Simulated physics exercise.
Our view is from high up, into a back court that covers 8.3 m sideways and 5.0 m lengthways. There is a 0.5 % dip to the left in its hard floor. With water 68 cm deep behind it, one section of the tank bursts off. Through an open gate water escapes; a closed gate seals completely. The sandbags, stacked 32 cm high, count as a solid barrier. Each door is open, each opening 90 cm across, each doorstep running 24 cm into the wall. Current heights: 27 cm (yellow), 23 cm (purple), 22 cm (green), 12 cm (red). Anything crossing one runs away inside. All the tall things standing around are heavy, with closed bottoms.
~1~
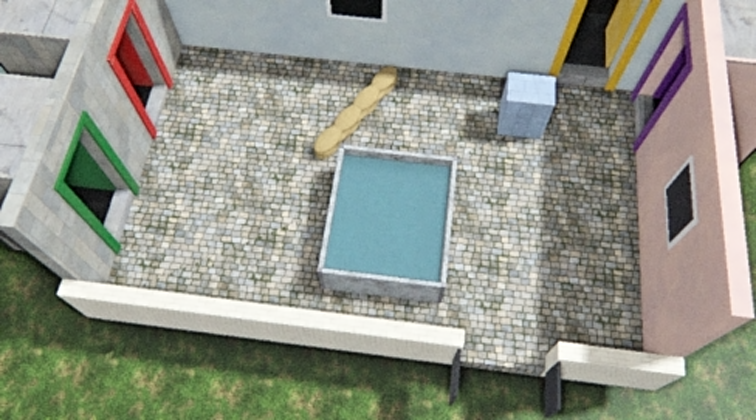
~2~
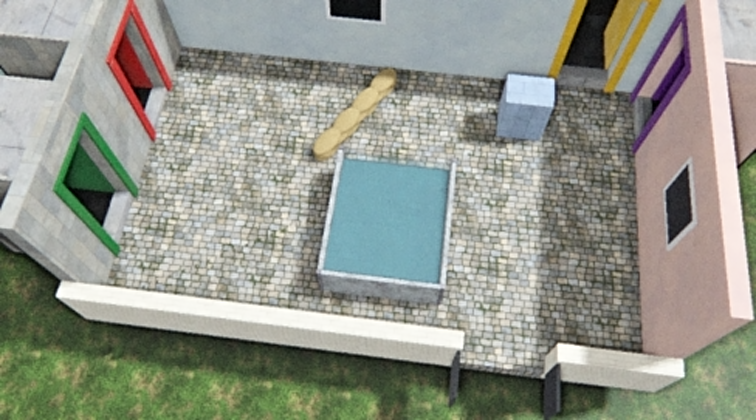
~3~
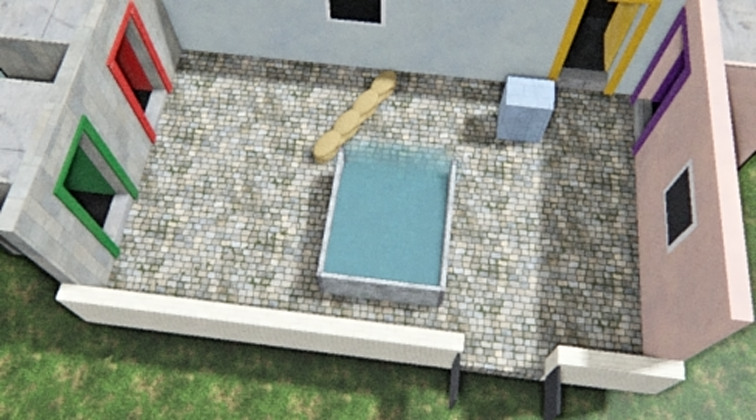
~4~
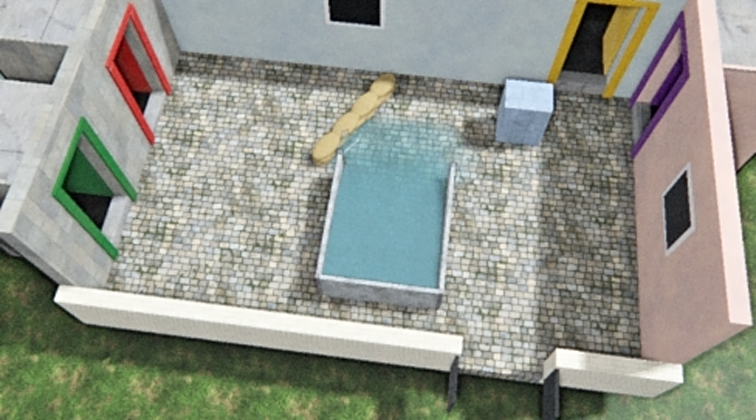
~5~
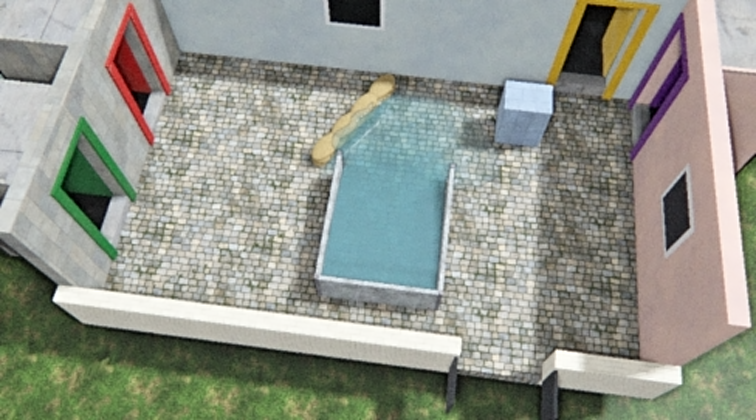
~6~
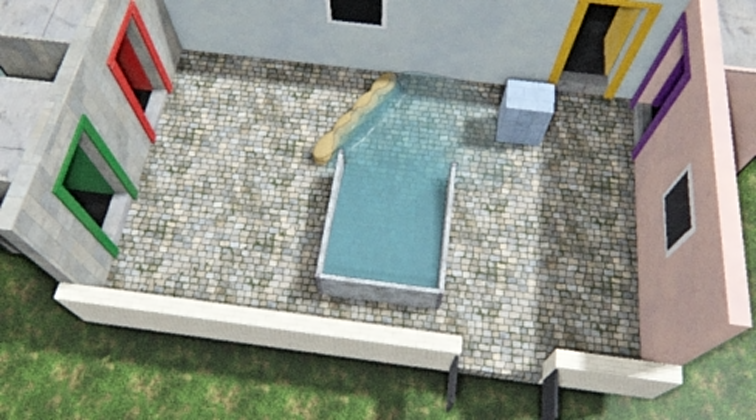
Water pours from the far side of a tank and spreads across the paved courtyard floor.
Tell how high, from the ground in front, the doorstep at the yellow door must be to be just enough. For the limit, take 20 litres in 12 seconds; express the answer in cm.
It must be about 12 cm high.
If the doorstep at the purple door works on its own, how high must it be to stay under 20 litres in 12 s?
I'd raise purple to close to 32 cm.
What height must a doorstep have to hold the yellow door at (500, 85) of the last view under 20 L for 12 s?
Around 23 cm would do it.
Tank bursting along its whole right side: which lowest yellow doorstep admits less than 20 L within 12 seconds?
The answer is some 19 cm.
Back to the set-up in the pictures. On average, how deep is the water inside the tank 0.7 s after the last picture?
Average depth: Approx. 35 cm.
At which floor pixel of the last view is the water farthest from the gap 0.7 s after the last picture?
Lab note: Front tip approx. at (541, 94).
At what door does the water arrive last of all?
It's the green one.
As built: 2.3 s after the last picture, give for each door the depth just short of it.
Depth (cm): Yellow 19 / purple 33 / green 0 / red 2.
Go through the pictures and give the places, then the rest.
The tank at (390, 215) is whole and still, 68 cm deep; the yellow door at (596, 49) is dry, in the first picture.
Water pours out on the far side and has run 0.3 m, to a hidden place; about 9 cm deep outside, 68 cm at the back, in the second picture.
The front is at (355, 140), 0.7 m from the gap on the far side; 1.3 m2 of floor is wet, 68 cm left at the back, in the third picture.
The front is at (372, 118), 1.3 m from the gap on the far side; 2.4 m2 of floor is wet, 68 cm left at the back, in the fourth picture.
The gap is on the far side, the front 1.9 m out at (396, 94); the back of the tank holds 61 cm, in the fifth picture.
The gap is on the far side, the front 2.3 m out at (400, 73); the back of the tank holds 57 cm; the yellow door at (595, 57), 3.8 m from the gap, is still 1.6 m from the nearest water, in the sixth picture.
Then, 0.7 s after the last picture water covers 20 % of the floor, deepest (54 cm) near (432, 82); it has not reached the yellow door.
Then, 2.3 s after the last picture water covers 50 % of the floor, deepest (44 cm) near (622, 103); 19 cm at the yellow door, 0 litres in over its 27 cm doorstep.
Then, 11.3 s after the last picture water covers 95 % of the floor, deepest (10 cm) near (422, 81); 4 cm at the yellow door, 0 litres in over its 27 cm doorstep.
At the yellow door as built, the water peaked near 19 cm, 2.3 s after the last picture.
With a doorstep of 10.5 cm, 28 litres would have come in within the 12 s; with 14 cm, 10 litres. So under 20 litres takes about 12 cm.
